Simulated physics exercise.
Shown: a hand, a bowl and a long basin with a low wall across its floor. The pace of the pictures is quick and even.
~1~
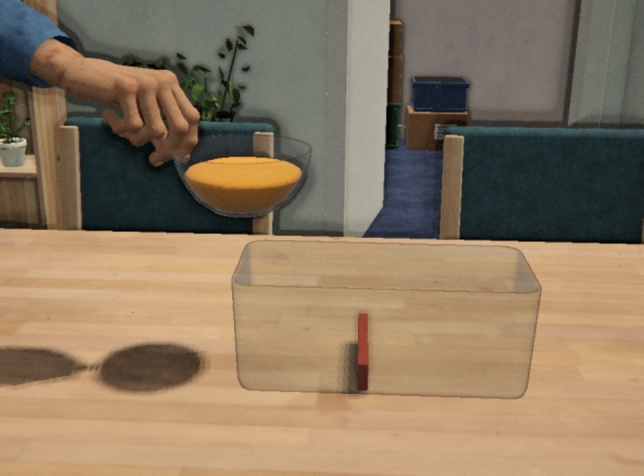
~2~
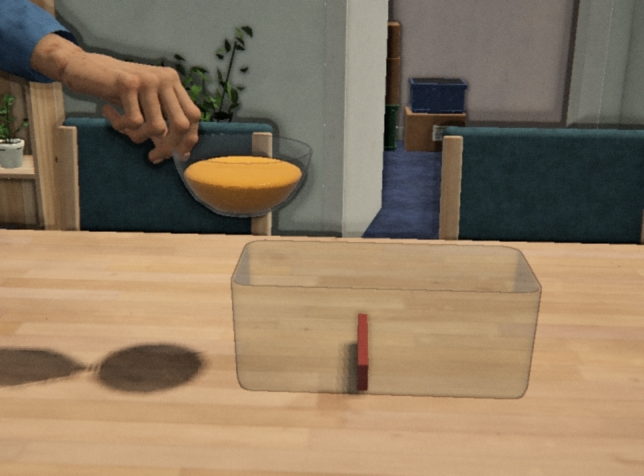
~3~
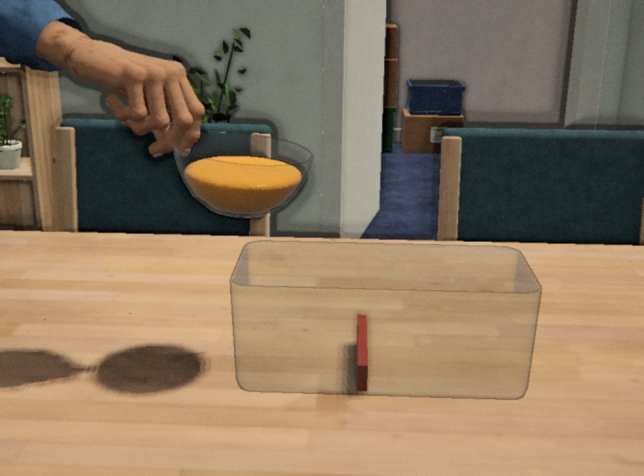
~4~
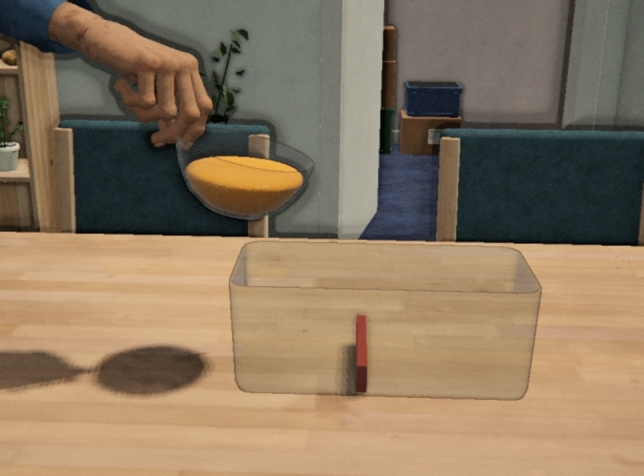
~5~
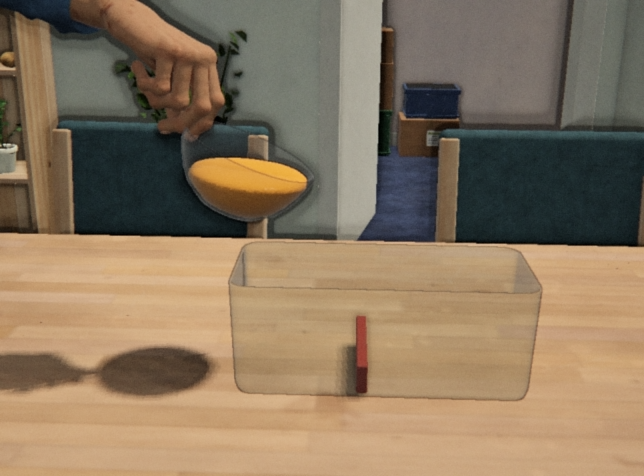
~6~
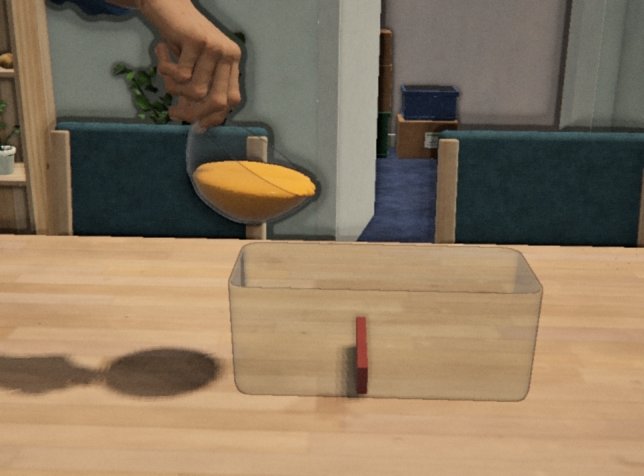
A hand in a blue sleeve, at upper left, tilts a clear glass bowl of orange juice further and further to the right, rising and shifting rightward as the juice slants toward the lower rim. Below it, a long transparent basin with a low red wall across its floor stands still on a pale wooden table. The nearly steady view faces teal chairs, plants and a doorway.
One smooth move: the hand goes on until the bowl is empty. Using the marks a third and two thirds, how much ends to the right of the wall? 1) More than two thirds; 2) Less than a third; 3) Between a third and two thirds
Option 2: Less than a third.
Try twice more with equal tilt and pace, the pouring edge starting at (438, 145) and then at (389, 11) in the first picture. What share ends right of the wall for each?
Close to 85 in a hundred, and close to 80 in a hundred.
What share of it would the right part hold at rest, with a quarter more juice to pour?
About 30 percent.
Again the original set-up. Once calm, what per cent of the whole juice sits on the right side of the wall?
About 15 per cent.
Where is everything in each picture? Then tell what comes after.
It leans 0°; its right rim is at (311, 151); the juice meets the walls at (186, 169) and (303, 171); the long basin's rim runs from (240, 263) to (530, 270); the wall's top is at (363, 338), in the first picture.
It leans 2°; its right rim is at (311, 153); the juice meets the walls at (185, 167) and (303, 171), in the second picture.
It leans 6°; its right rim is at (312, 158); the juice meets the walls at (186, 165) and (303, 173), in the third picture.
It leans 14°; its right rim is at (313, 168); the juice meets the walls at (187, 164) and (304, 176), in the fourth picture.
It leans 23°; its right rim is at (314, 180); the juice meets the walls at (191, 165) and (309, 179), in the fifth picture.
It leans 35°; its right rim is at (311, 194); the juice meets the walls at (194, 169) and (306, 181); 1 per cent is over the edge, in the sixth picture.
A moment on, the bowl is tipped right over and 6 per cent is still to pour, 72 is left of the wall and 8 right of it.
Next, the bowl is tipped right over and 0 per cent is still to pour, 85 is left of the wall and 12 right of it.
Then the bowl is tipped right over and 0 per cent is still to pour, 83 is left of the wall and 15 right of it.
Later the bowl is tipped right over and 0 per cent is still to pour, 83 is left of the wall and 15 right of it.
Finally, 82 per cent lies left of the wall, 16 right of it and 2 outside.
